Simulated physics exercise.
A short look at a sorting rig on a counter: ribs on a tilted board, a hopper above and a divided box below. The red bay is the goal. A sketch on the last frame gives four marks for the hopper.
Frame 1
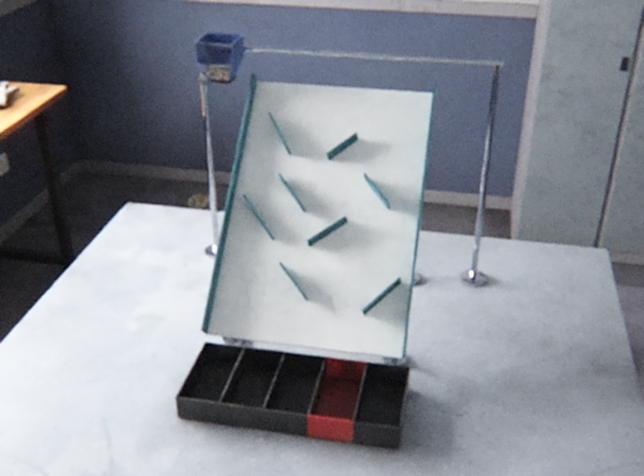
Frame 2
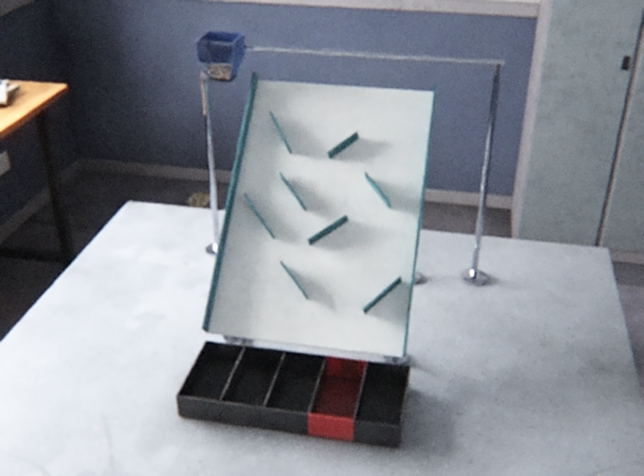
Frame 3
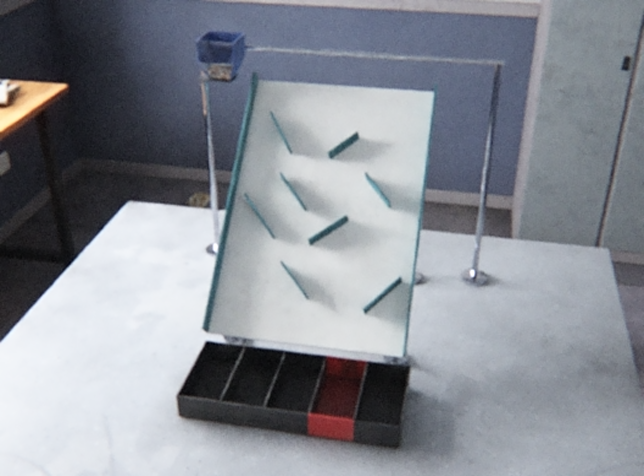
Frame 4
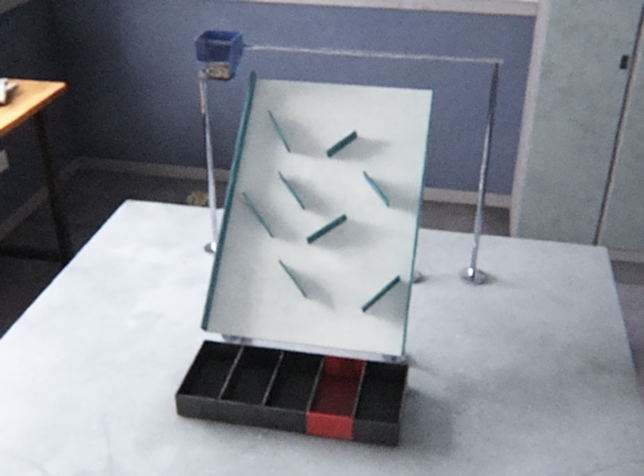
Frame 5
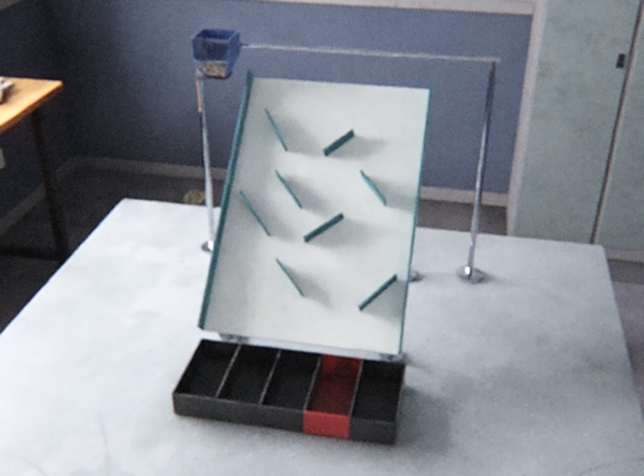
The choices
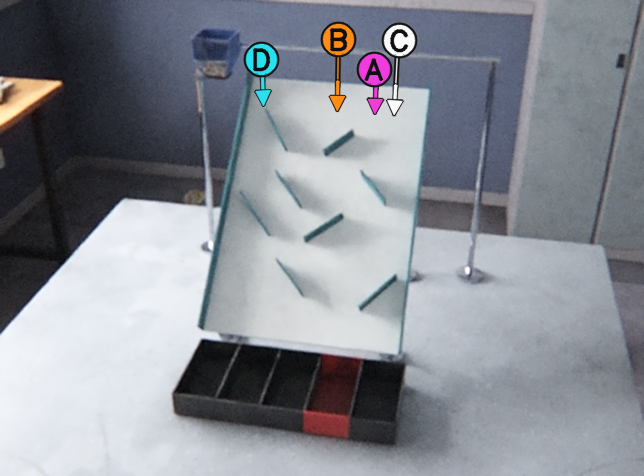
The video shows a tilted white board with angled ribs on a pale counter, a small blue hopper at its upper left and a divided black box with one red bay below; apart from slight camera drift, nothing moves.
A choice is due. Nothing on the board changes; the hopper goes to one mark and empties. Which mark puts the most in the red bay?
Take B.
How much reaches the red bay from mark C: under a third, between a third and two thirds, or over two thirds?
It is under a third.
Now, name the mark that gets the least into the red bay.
C.
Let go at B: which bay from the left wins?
The fourth from the left.
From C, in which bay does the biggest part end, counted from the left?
The fifth.
On the marked copy, mark A meets the board at (375, 108); mark B meets the board at (337, 105); mark C meets the board at (394, 109); mark D meets the board at (263, 100).
With A, roughly a third in the red bay, roughly two thirds in other bays.
With B, roughly two thirds in the red bay, roughly a third in other bays, just a few outside the box.
With C, roughly a quarter in the red bay, the larger part in other bays, just a few outside the box.
With D, roughly a third in the red bay, roughly two thirds in other bays.
